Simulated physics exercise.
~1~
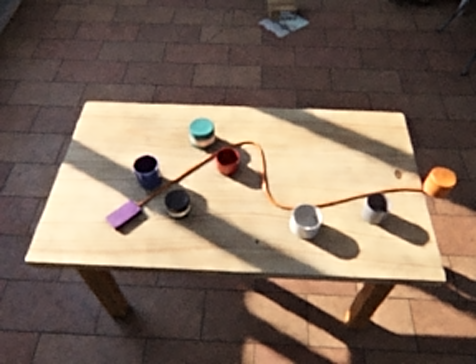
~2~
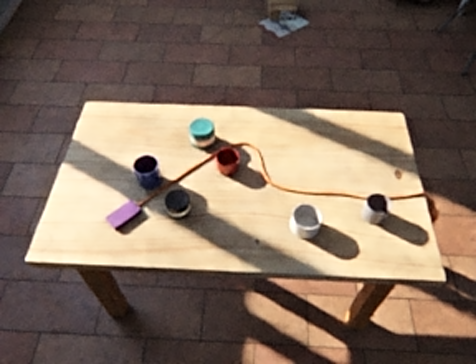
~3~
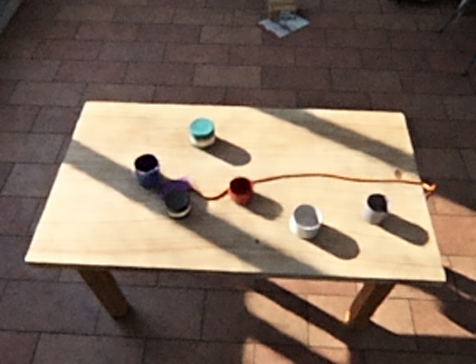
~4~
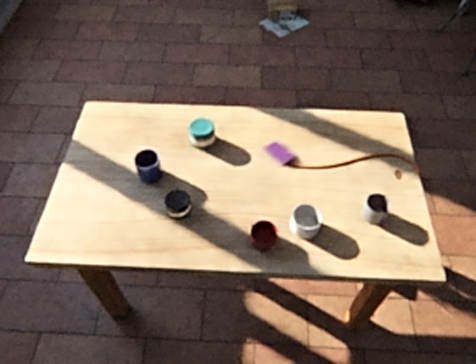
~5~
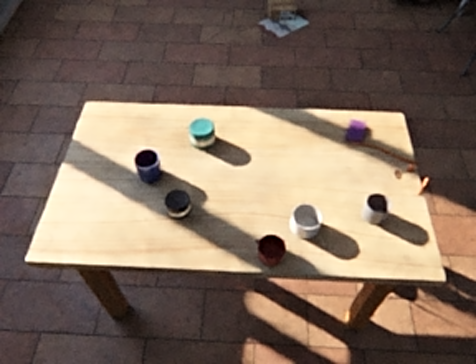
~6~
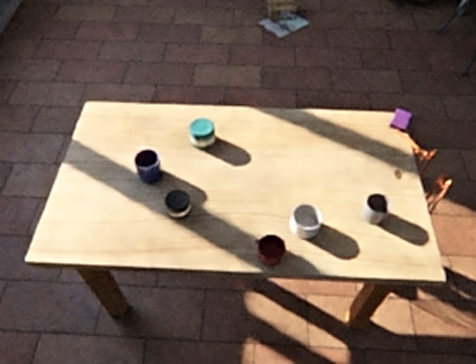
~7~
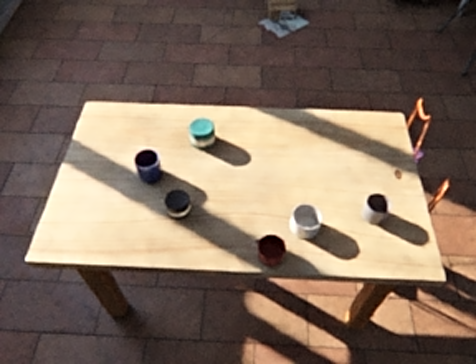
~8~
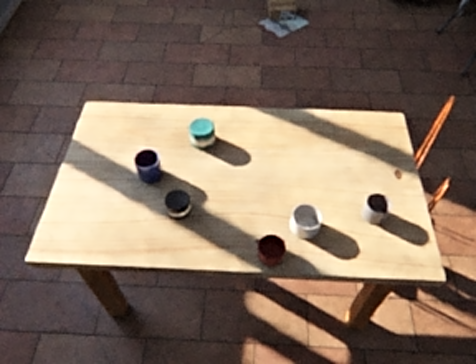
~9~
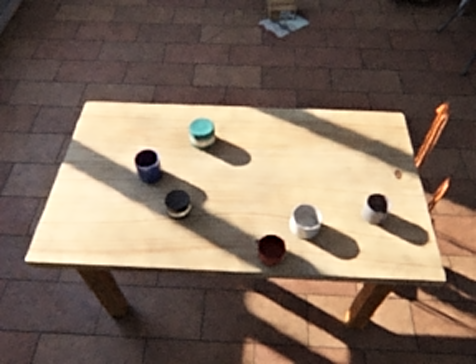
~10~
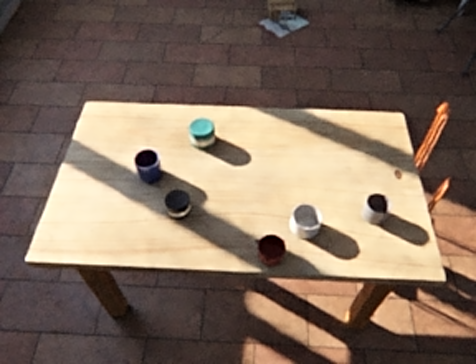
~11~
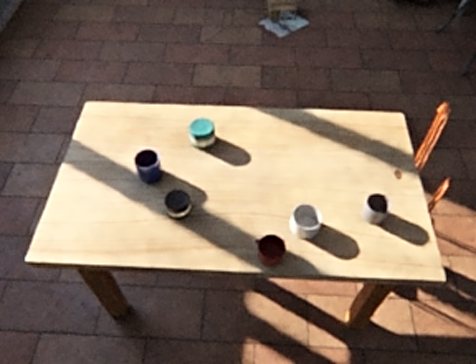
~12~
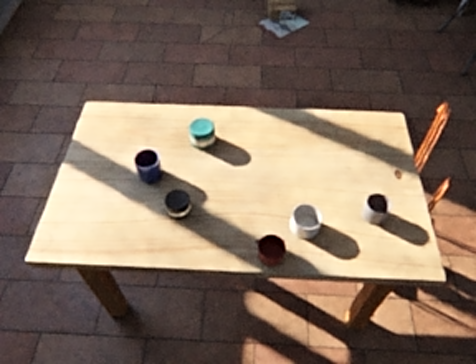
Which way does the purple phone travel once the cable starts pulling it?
The purple phone moves to the right, sliding across the table until it goes over the edge on that side.
